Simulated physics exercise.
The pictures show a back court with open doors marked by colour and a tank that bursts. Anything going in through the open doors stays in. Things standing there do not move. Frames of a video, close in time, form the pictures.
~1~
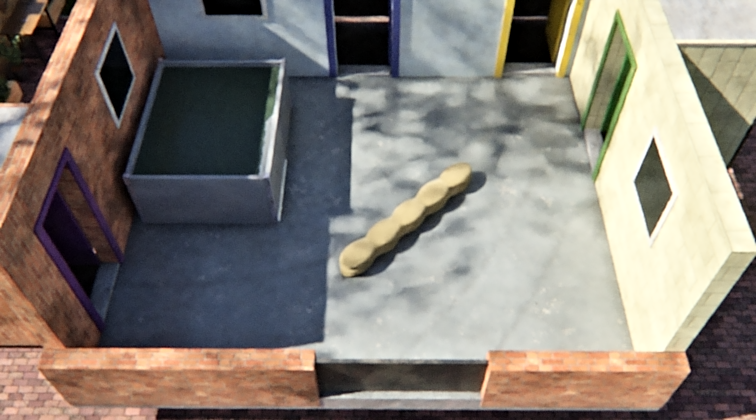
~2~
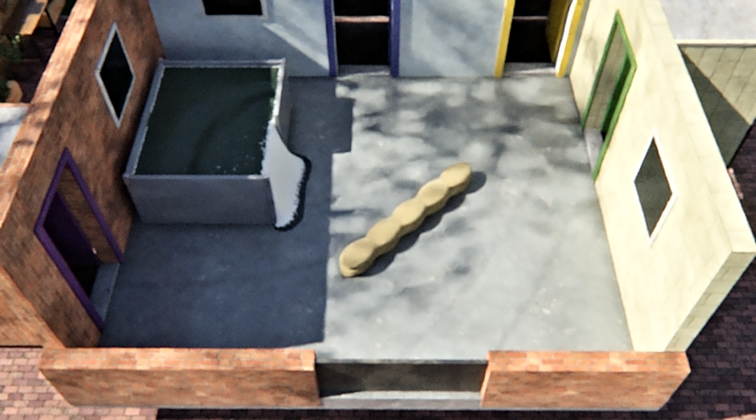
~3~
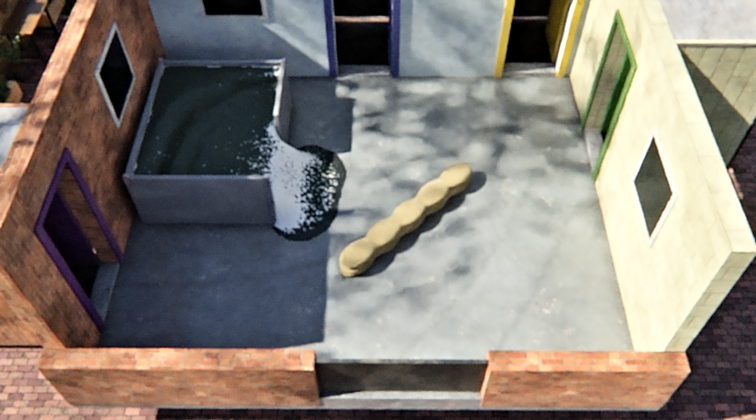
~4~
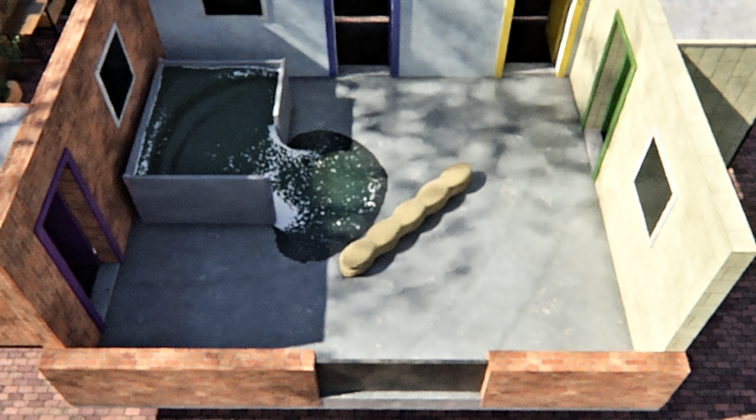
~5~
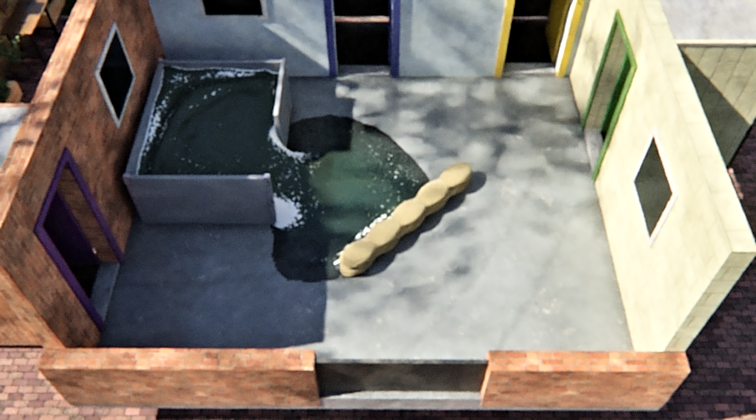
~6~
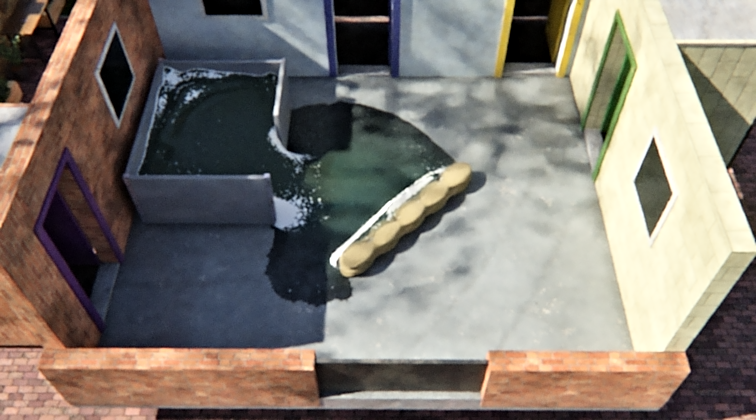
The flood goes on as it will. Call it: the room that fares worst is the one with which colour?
It is the yellow one.
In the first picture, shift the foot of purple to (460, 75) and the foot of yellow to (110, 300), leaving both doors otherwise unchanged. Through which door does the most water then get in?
Answer: The door marked purple.
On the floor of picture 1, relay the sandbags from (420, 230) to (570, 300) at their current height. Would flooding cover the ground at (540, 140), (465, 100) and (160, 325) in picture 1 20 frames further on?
In that order: Flooded, wet, no water.
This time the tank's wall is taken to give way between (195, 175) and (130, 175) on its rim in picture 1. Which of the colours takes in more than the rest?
Answer: The one in purple.
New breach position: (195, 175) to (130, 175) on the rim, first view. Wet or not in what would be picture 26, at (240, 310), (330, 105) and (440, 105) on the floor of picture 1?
In sequence the three spots come out wetted, then still bare, then still bare.
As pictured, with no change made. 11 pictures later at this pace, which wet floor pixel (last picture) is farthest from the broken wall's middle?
About (568, 79).
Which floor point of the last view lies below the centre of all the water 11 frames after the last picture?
Point: (325, 173).
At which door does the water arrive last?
The purple one.
A moment on, water covers 40 % of the floor; green door wet at the sill, nothing in, purple door not reached, blue door wet at the sill, nothing in, yellow door not reached.
Next, water covers 65 % of the floor; green door a trickle in, purple door not reached, blue door a trickle in, yellow door some in.
Then, water covers 65 % of the floor; green door some in, purple door wet at the sill, nothing in, blue door a trickle in, yellow door a lot in.
Later, water covers 95 % of the floor; green door a lot in, purple door a trickle in, blue door a trickle in, yellow door a lot in.
In the end, water covers 95 % of the floor; green door a lot in, purple door some in, blue door some in, yellow door a lot in; the yellow door has let in the most.
